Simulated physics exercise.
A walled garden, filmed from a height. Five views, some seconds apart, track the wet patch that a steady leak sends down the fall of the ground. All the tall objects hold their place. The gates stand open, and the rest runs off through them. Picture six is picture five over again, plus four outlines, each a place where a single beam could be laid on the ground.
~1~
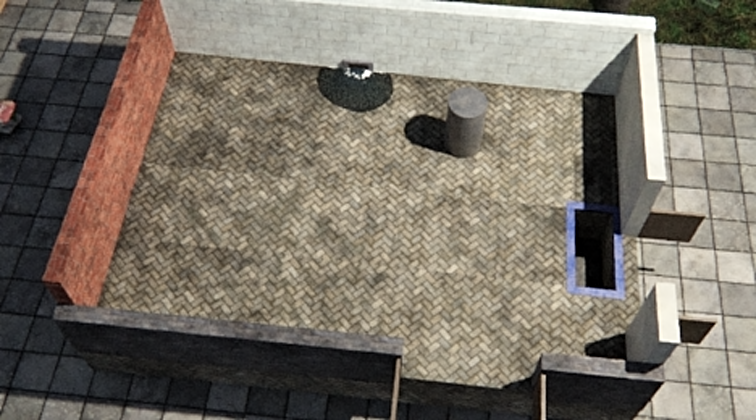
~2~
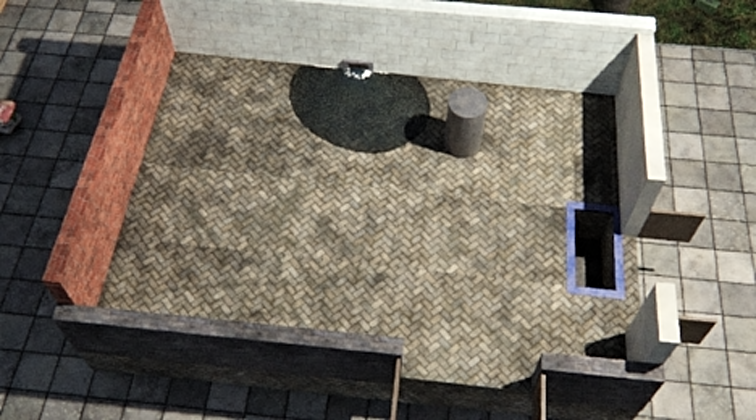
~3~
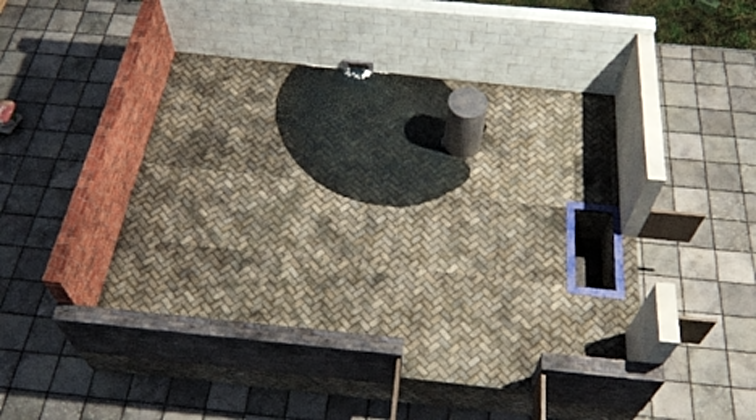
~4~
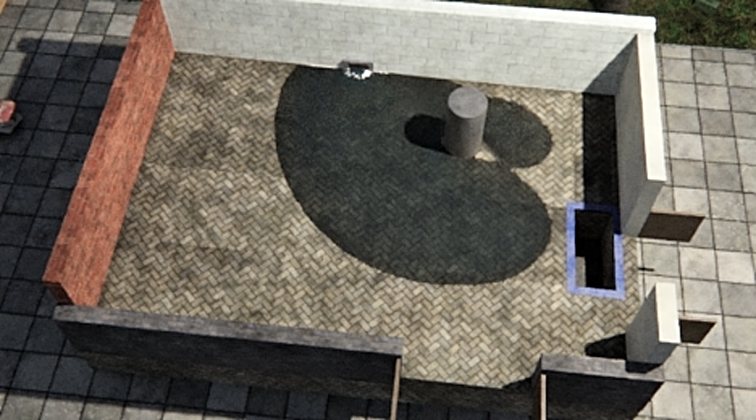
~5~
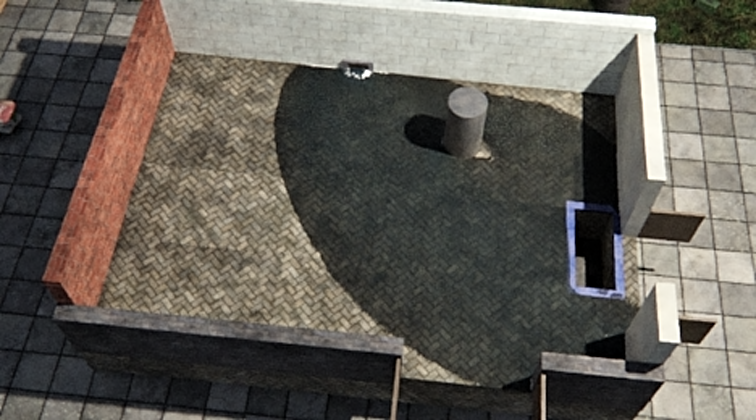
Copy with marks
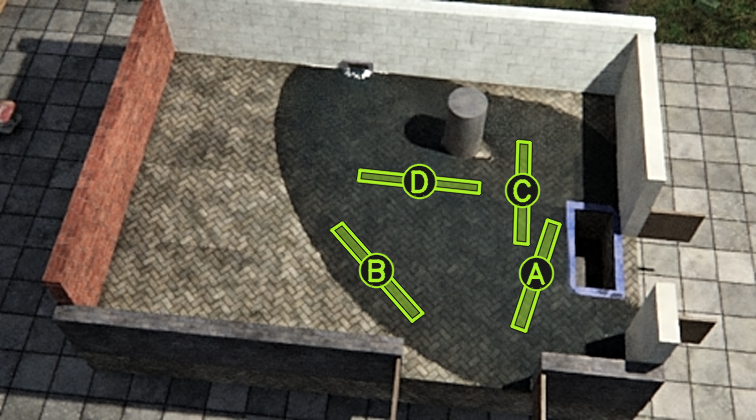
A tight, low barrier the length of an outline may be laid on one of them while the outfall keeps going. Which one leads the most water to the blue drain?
D.
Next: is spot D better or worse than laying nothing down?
Better.
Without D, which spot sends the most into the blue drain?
It is B.
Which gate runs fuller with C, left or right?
The right one.
In lime, A from (518, 328) to (553, 222); B from (337, 226) to (417, 317); C from (521, 243) to (524, 142); D from (359, 175) to (479, 188).
With A, about 34 % of the stream goes into the blue drain, about 66 % out by the gates.
With B, about 47 % of the stream goes into the blue drain, about 53 % out by the gates.
With C, about 29 % of the stream goes into the blue drain, about 71 % out by the gates.
With D, about 70 % of the stream goes into the blue drain, about 30 % out by the gates.
